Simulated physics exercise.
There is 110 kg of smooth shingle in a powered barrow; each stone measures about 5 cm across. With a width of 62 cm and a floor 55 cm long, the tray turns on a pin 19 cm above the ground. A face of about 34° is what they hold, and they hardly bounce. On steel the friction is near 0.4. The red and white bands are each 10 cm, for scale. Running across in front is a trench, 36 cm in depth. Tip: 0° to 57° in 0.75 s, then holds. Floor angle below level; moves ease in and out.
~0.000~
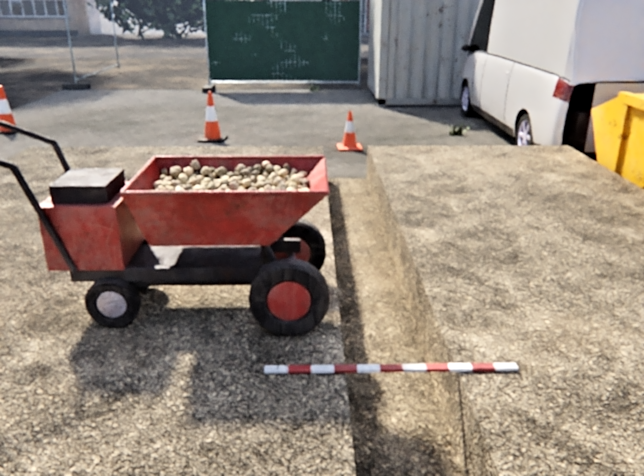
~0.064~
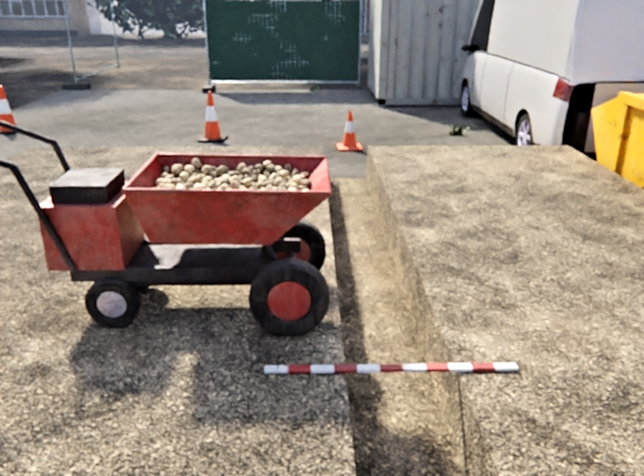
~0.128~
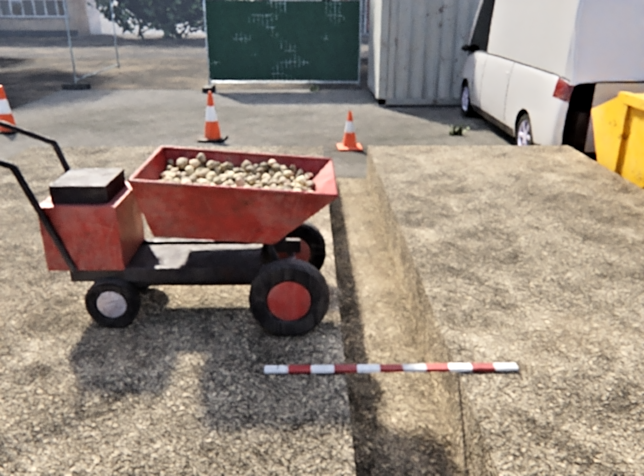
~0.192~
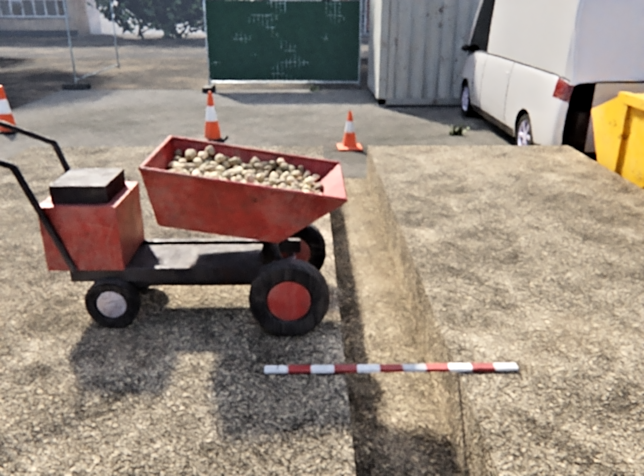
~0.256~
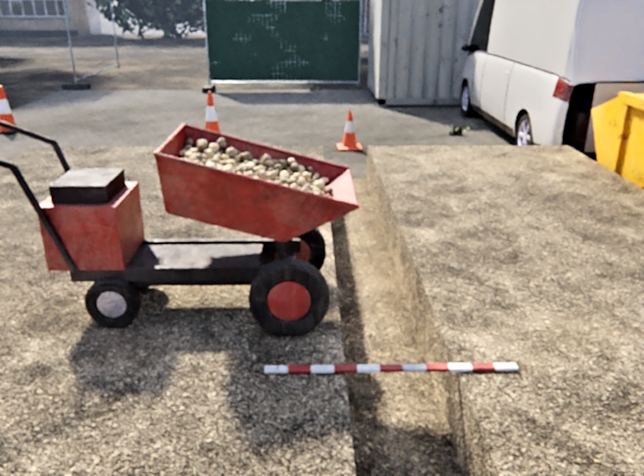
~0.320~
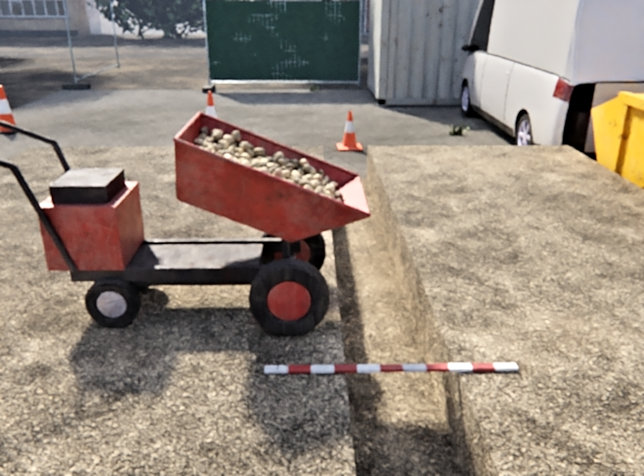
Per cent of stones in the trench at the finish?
About 44 %.
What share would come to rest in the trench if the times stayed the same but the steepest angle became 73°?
In that case near 30 per cent.
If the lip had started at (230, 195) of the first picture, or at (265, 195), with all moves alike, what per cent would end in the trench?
I'd say some 100 per cent and some 95 per cent.
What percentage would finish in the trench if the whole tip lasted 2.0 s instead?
With that change, it comes to around 60 per cent.
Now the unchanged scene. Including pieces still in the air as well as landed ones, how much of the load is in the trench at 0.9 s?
Roughly 15 percent of the load.
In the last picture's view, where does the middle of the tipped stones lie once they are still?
Their middle is at about (448, 301).
After 0.6 s the floor is at 48°; 100 % in the tray; the foremost stones are at (377, 233).
After 0.9 s the floor is at 57°; 85 % in the tray, 13 % in the trench, 2 % past the trench; the foremost stones are at (442, 270).
After 1.2 s the floor is at 57°; 34 % in the tray, 14 % in the trench, 52 % past the trench; the foremost stones are at (546, 287).
After 3.2 s the floor is at 57°; 0 % in the tray, 44 % in the trench, 56 % past the trench; the foremost stones are past the picture's edge.
